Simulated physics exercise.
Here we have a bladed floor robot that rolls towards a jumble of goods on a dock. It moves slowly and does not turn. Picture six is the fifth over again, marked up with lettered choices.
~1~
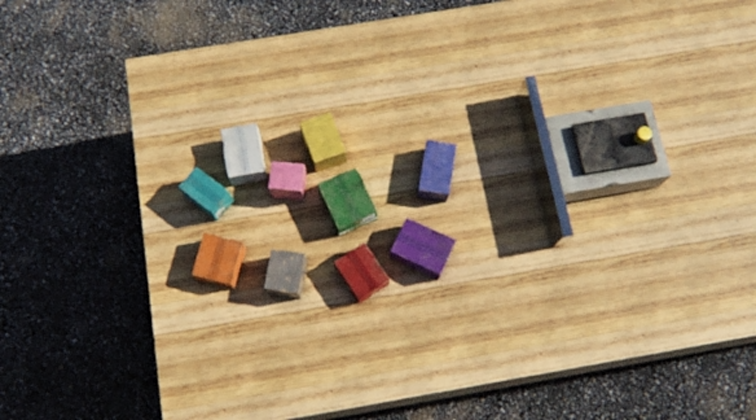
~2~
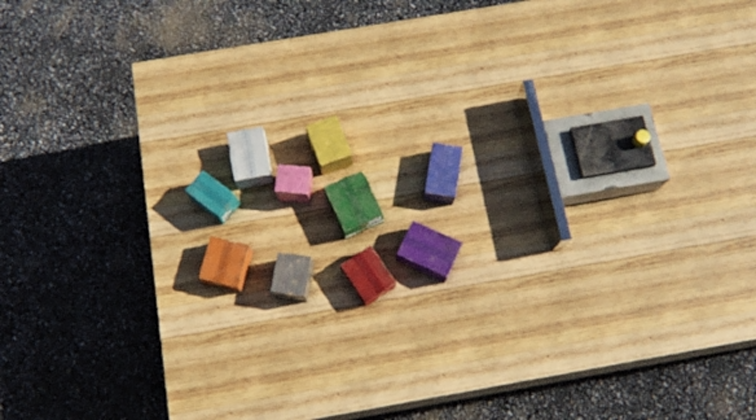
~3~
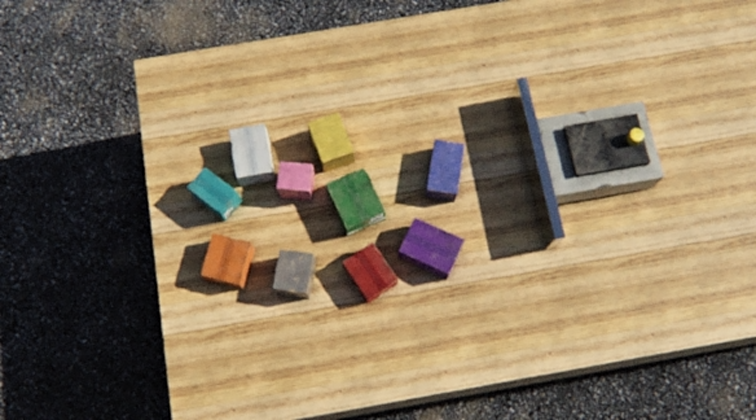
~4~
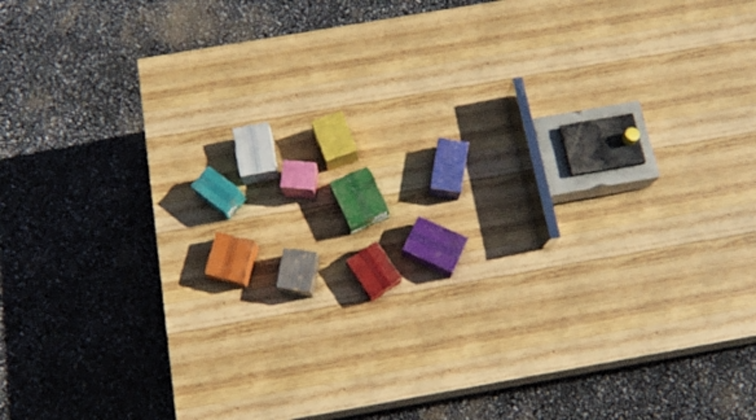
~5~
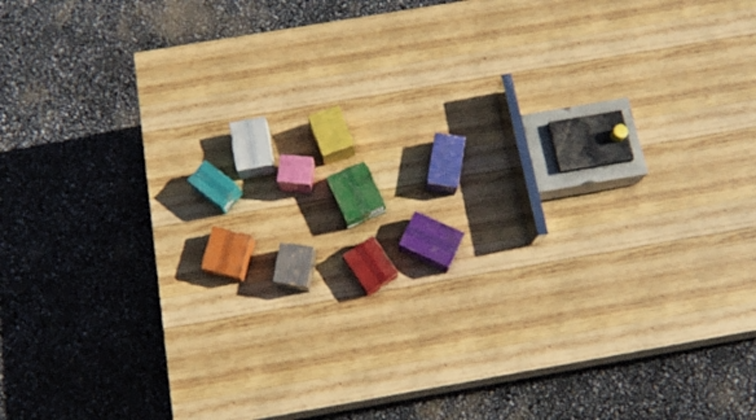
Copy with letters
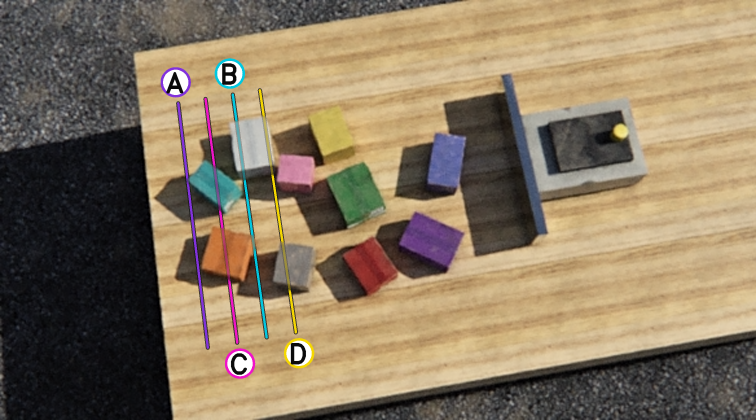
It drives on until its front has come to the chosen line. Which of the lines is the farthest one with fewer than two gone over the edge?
The farthest such stop is B.
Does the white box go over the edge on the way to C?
By then, no.
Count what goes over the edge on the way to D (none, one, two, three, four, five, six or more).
In all, none.
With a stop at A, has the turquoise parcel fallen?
By then, yes.
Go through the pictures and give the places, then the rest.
In the first picture, white box (244, 155); blue crate (437, 171); yellow crate (323, 143).
In the second picture, robot (607, 147); red box (369, 276).
In the third picture, robot (601, 146); turquoise parcel (215, 194).
In the fourth picture, robot (596, 145); purple box (435, 247).
In the fifth picture, robot (585, 142); pink crate (297, 174); white box (253, 148); blue crate (445, 164).
On the marked copy, A at (192, 221); B at (249, 211); C at (221, 216); D at (277, 207).
Following B. Soon after the start, robot (487, 158); red box (364, 268); purple box (399, 244).
Later, robot (389, 175); turquoise parcel (192, 186); pink crate (231, 189).
In the end, robot (310, 188); turquoise parcel over the edge; pink crate (153, 203); one fallen.
As for the rest, A drops five; C drops three; D is within the limit but short.
